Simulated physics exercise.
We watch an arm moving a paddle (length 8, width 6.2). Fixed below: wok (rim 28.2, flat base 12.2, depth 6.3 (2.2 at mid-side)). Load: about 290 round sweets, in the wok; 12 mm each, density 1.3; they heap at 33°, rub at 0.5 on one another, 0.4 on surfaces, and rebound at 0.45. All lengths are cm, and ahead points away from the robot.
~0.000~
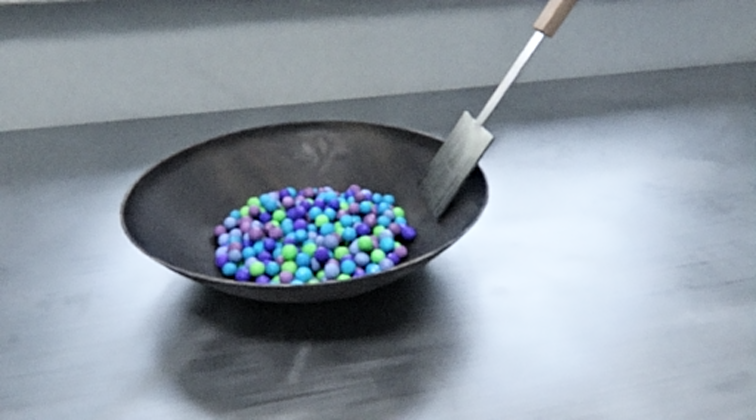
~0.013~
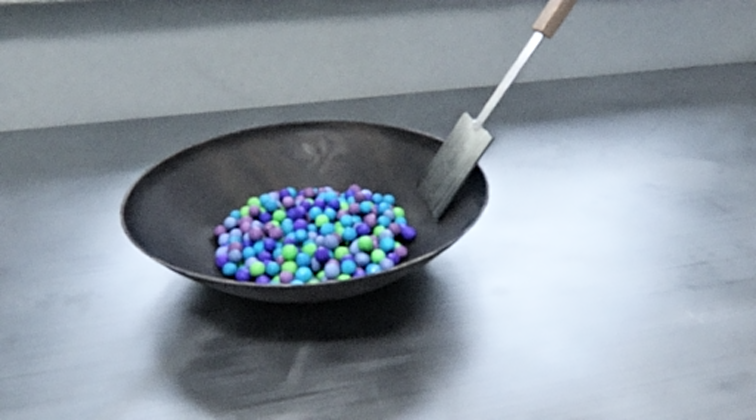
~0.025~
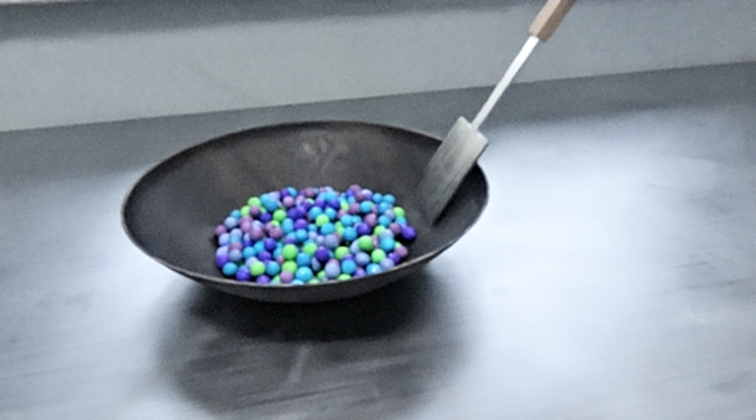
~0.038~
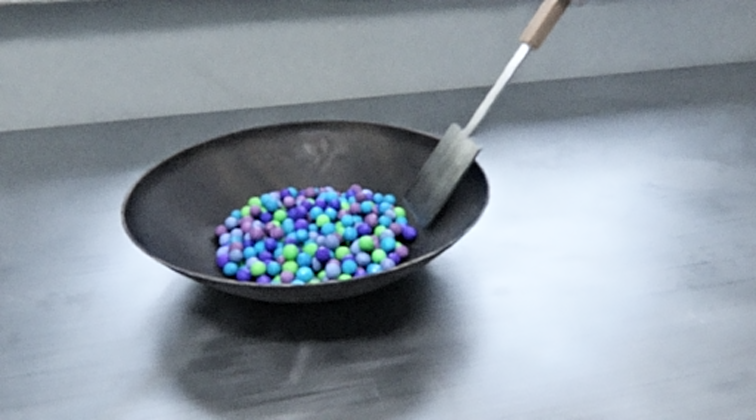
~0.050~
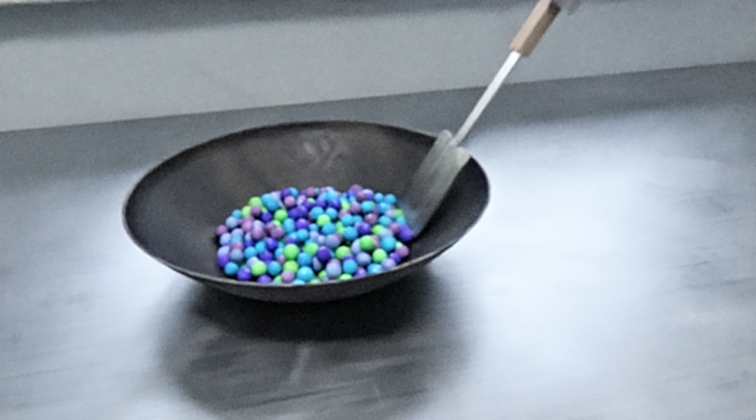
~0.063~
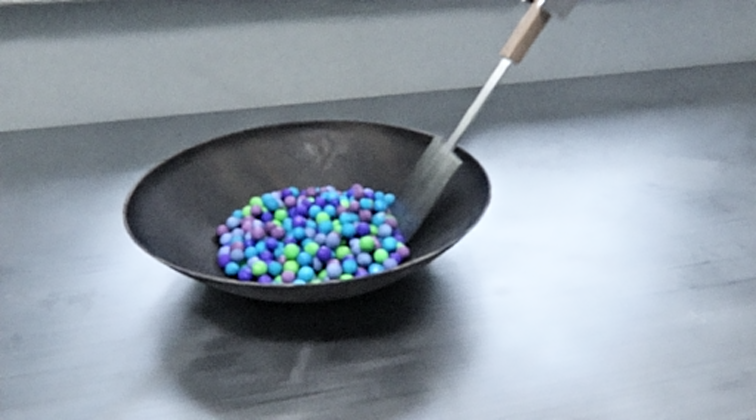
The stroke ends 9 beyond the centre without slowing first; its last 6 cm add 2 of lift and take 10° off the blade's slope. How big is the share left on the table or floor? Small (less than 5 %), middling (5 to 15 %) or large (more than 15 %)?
On the table or floor the share is middling, 5 to 15 %.
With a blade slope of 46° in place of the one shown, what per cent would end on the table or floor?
It would be near 10 per cent.
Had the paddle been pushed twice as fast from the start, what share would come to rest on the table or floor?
It would be near 25 per cent.
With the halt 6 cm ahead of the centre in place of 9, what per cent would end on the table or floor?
In that case some 0 per cent.
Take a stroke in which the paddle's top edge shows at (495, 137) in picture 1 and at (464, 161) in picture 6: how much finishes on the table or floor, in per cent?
Some 10 per cent.
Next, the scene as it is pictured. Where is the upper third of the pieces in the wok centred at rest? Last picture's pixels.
At about (201, 233).
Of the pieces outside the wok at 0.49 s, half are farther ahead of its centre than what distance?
Roughly 18 cm.
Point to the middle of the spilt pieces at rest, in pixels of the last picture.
At about (27, 266).
After 0.15 s, sloping 56°, highest piece 5 above the table; 286 in the wok.
After 0.24 s, sloping 53°, highest piece 5 above the table; 286 in the wok.
After 0.49 s, sloping 46°, highest piece 8 above the table; 257 in the wok, 23 on the table or floor, 6 on the blade or in flight.
After 1.54 s, sloping 46°, highest piece 7 above the table; 257 in the wok, 29 on the table or floor.
In the end, 257 in the wok, 29 on the table or floor. That is 10 % on the table or floor.
